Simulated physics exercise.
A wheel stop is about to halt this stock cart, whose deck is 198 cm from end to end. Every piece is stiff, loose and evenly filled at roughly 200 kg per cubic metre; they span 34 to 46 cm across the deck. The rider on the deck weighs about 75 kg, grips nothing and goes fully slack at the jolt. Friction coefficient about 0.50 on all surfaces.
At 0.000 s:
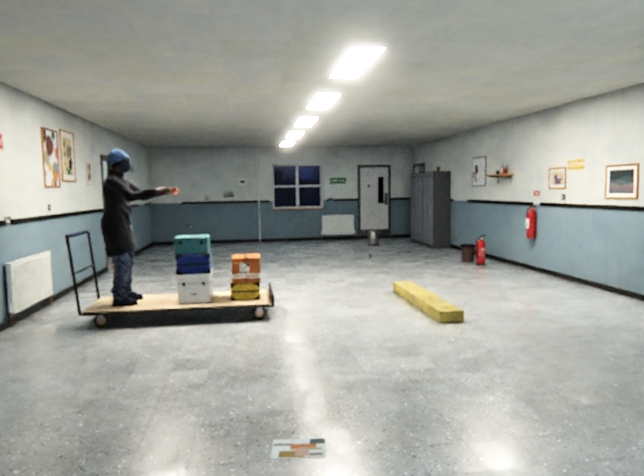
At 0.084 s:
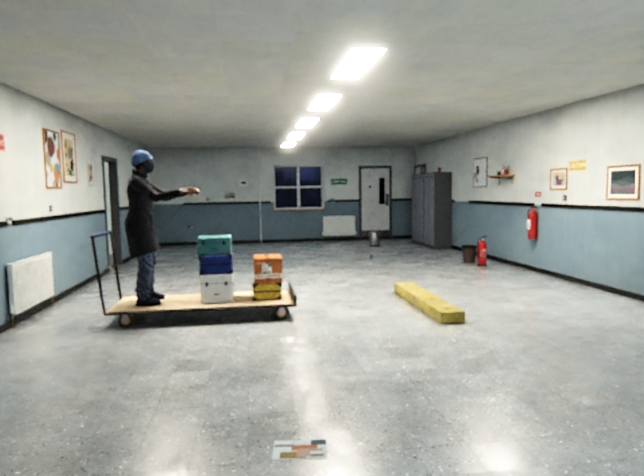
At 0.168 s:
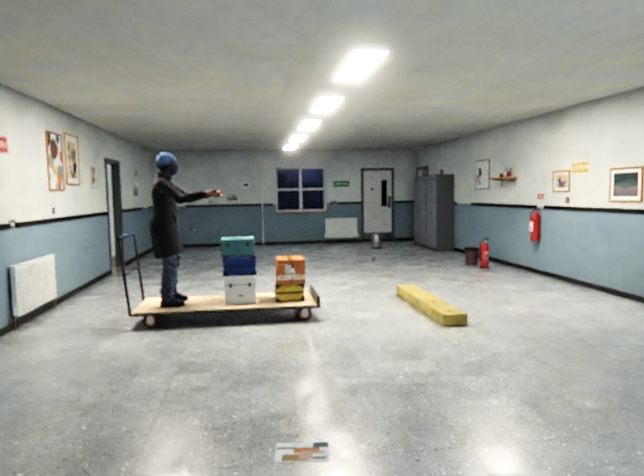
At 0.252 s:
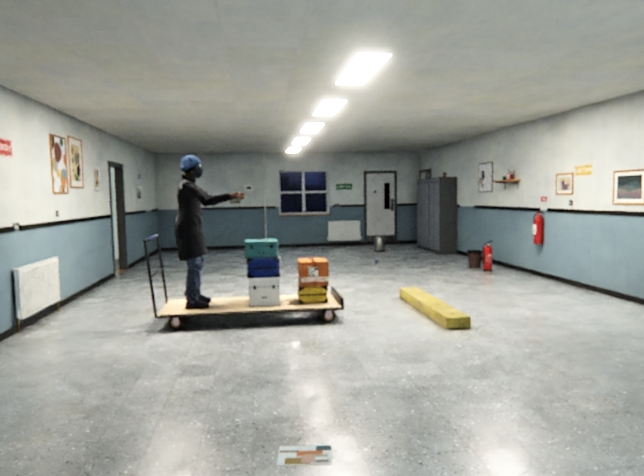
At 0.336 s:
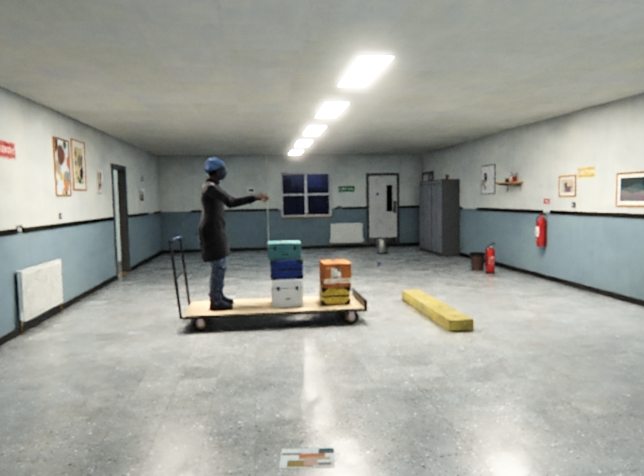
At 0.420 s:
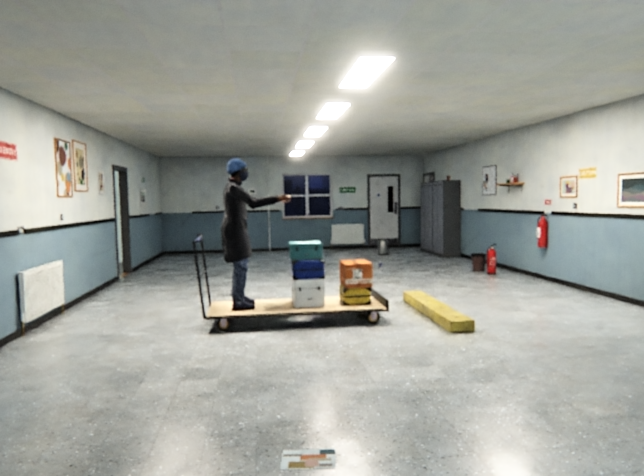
A person in a blue cap and long dark coat stands on a flat wooden cart in a wide, grey-floored room with blue-and-white walls, seen from across the floor. Ahead of the outstretched arm sit stacked teal, blue and white boxes beside orange and yellow ones, with a yellow block rightward on the floor. The cart rolls steadily right, carrying everything along, while the view shifts very slightly.
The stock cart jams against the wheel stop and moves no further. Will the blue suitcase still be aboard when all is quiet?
The blue suitcase ends off the deck at this speed.
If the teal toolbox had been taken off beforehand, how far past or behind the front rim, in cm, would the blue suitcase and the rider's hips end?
Then blue 80 past, hips 80 behind.
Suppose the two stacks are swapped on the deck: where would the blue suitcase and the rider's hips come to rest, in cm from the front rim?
Then blue 100 past, hips 80 behind.
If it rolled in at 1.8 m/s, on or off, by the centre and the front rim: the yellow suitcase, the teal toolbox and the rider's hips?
In that case yellow on, teal off, hips on.
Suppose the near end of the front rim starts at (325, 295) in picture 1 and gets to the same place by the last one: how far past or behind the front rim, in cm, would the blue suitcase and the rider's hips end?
Then blue 60 behind, hips 140 behind.
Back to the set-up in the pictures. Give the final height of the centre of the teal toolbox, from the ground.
About 20 cm.
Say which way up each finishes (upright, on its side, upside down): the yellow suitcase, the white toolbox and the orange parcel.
At rest: Yellow upright, white upright, orange on its side.
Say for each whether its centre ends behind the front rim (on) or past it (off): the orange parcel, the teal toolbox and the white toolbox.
Orange off, teal off, white on.
Impact comes at 0.64 s.
After 1.19 s the blue suitcase is 3 cm past the rim, tilted 5°, near (432, 274) in the last picture's view.
After 1.64 s the blue suitcase is 13 cm past the rim, tilted 60°, near (440, 285) in the last picture's view.
Final state at 3.2 s, past the rim, blue suitcase, teal toolbox and orange parcel; behind it, yellow suitcase, white toolbox and the rider's hips.
